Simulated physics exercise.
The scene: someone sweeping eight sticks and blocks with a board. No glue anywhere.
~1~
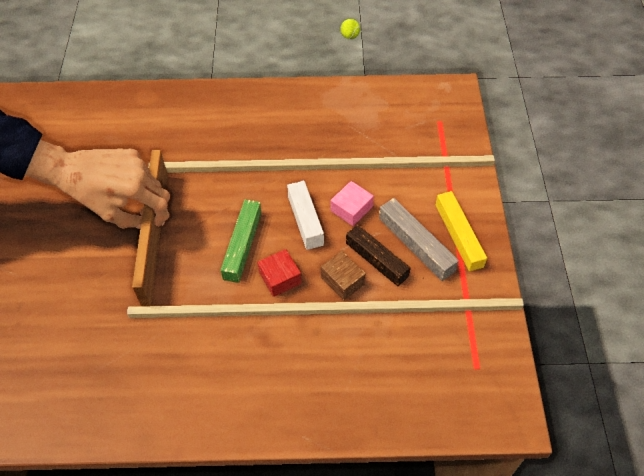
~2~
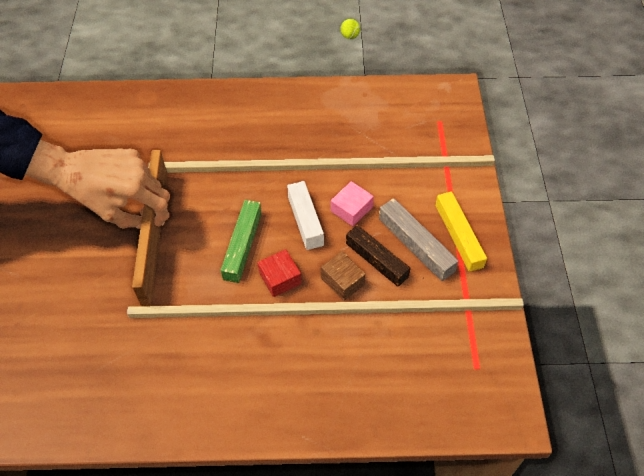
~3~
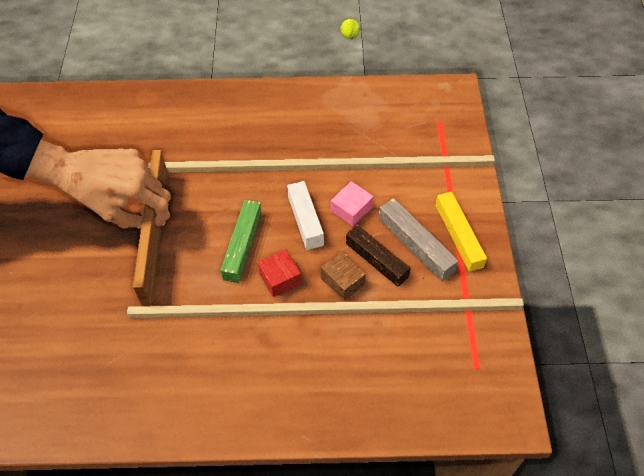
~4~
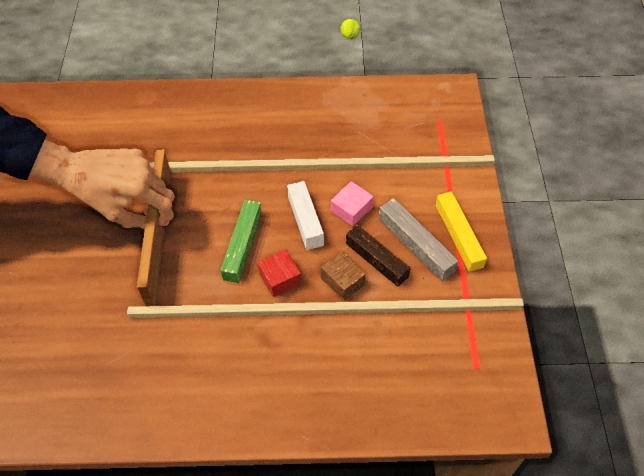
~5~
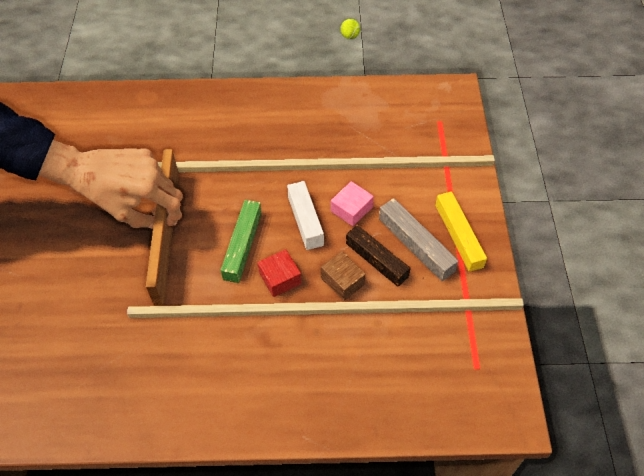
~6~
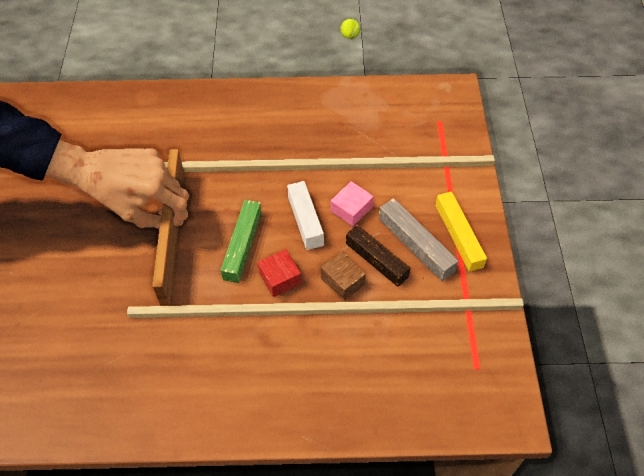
A hand grips an upright wooden board at the left end of a railed lane on a table, holding it still at first. The board then slides slightly right toward the green bar without touching it, while the scattered coloured sticks and blocks, including a yellow bar across the red line, stay motionless.
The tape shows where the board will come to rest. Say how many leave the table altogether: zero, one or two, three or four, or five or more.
The number that fall off is three or four.
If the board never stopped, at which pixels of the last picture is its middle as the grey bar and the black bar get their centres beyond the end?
About (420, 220), and (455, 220) for the other.
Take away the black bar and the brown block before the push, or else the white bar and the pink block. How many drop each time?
The counts: 2 and 2.
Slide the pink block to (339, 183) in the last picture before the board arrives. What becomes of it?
The pink block holds on.
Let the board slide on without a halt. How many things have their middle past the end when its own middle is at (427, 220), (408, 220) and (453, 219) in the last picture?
Past the end: 2, 1 and 3.
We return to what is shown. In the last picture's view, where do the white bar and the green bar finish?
The white bar at (481, 210), the green bar at (467, 234).
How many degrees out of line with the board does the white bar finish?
Some 0 degrees.
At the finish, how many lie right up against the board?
1 of them.
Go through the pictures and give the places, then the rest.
In the first frame, yellow bar (460, 230); grey bar (417, 239); black bar (377, 255); board (151, 226); tape (456, 231).
In the second frame, grey bar (417, 239); white bar (305, 215).
In the third frame, black bar (377, 255); green bar (242, 241).
In the fourth frame, yellow bar (460, 231); brown block (343, 276).
In the fifth frame, grey bar (417, 239); pink block (352, 204).
In the sixth frame, yellow bar (460, 231); grey bar (417, 239); black bar (377, 255); board (170, 225); tape (456, 231).
Soon after, none off yet; yellow bar at rest near (460, 231); grey bar at rest near (417, 239); black bar at rest near (377, 255).
At rest, the number that fall off is three or four; fallen, brown block, grey bar and yellow bar.
